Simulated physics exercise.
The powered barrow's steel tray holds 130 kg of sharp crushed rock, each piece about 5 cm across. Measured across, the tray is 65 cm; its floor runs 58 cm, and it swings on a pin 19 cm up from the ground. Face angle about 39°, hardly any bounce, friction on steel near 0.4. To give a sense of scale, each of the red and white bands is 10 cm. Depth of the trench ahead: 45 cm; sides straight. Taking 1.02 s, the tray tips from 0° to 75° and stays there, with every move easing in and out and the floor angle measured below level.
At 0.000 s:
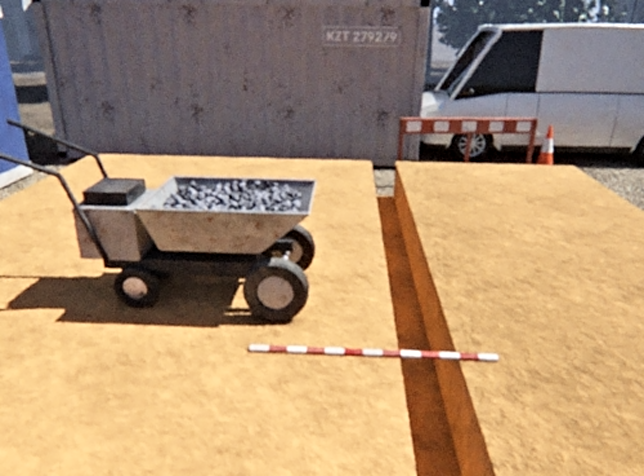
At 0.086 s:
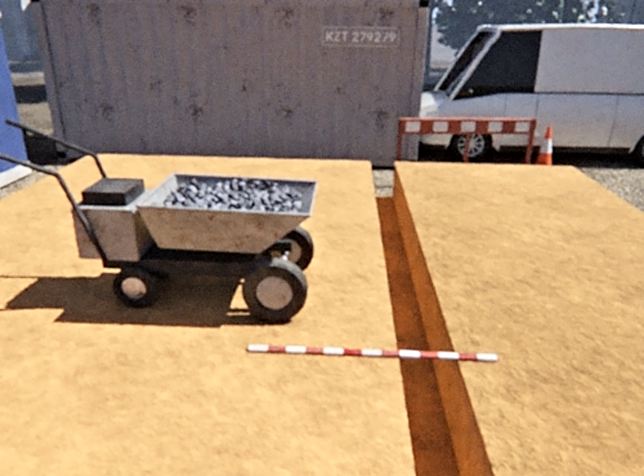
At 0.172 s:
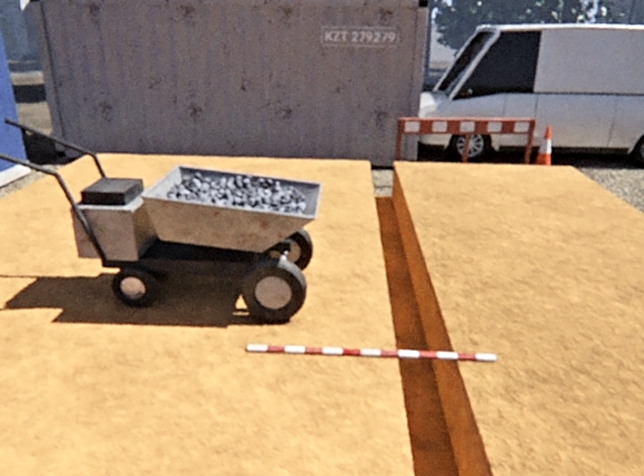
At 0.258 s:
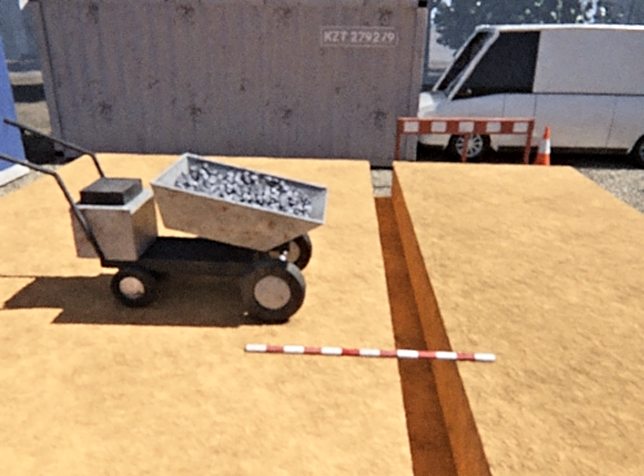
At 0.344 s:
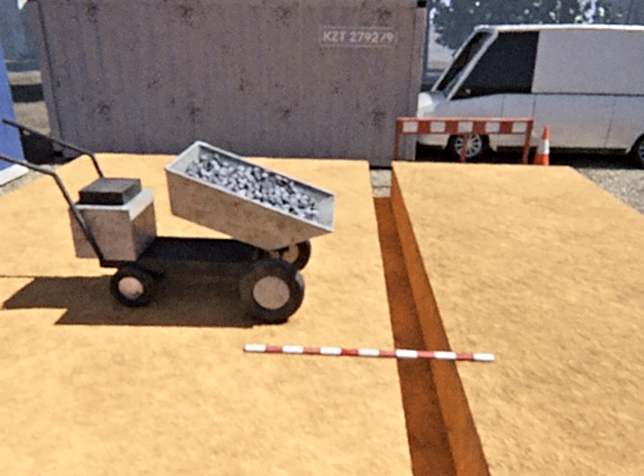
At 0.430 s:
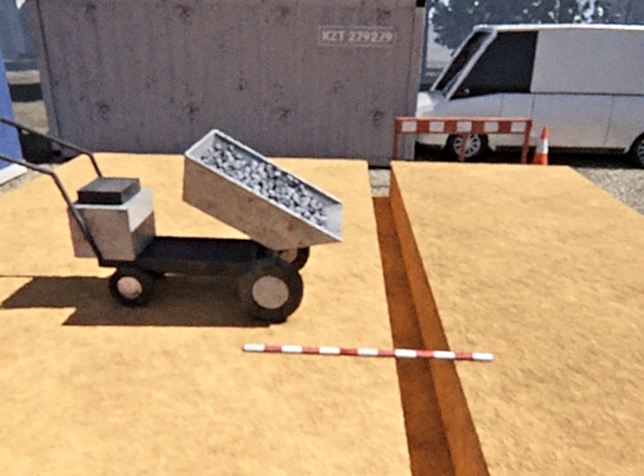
A powered barrow standing beside a trench, its steel tray of grey crushed rock tilting steadily down towards the right.
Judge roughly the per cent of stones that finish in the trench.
An estimated 74 per cent finish in the trench.
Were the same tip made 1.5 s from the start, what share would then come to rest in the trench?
Close to 75 per cent then.
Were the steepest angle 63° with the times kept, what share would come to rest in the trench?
Roughly 80% would end there.
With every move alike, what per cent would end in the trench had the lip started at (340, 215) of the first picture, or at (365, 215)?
Roughly 95 in a hundred, then 55 in a hundred.
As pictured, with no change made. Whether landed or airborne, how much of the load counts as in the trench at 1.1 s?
Some 35 per cent of the load by that point.
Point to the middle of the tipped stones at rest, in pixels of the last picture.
(405, 345).
After 0.8 s the floor is at 63°; 100 % in the tray; the foremost stones are at (363, 272).
After 1.1 s the floor is at 75°; 47 % in the tray, 18 % short of the trench, 35 % in the trench; the foremost stones are at (432, 323).
After 1.5 s the floor is at 75°; 12 % in the tray, 20 % short of the trench, 67 % in the trench, 1 % past the trench; the foremost stones are at (485, 302).
After 3.4 s the floor is at 75°; 6 % in the tray, 18 % short of the trench, 74 % in the trench, 1 % past the trench; the foremost stones are at (498, 302).
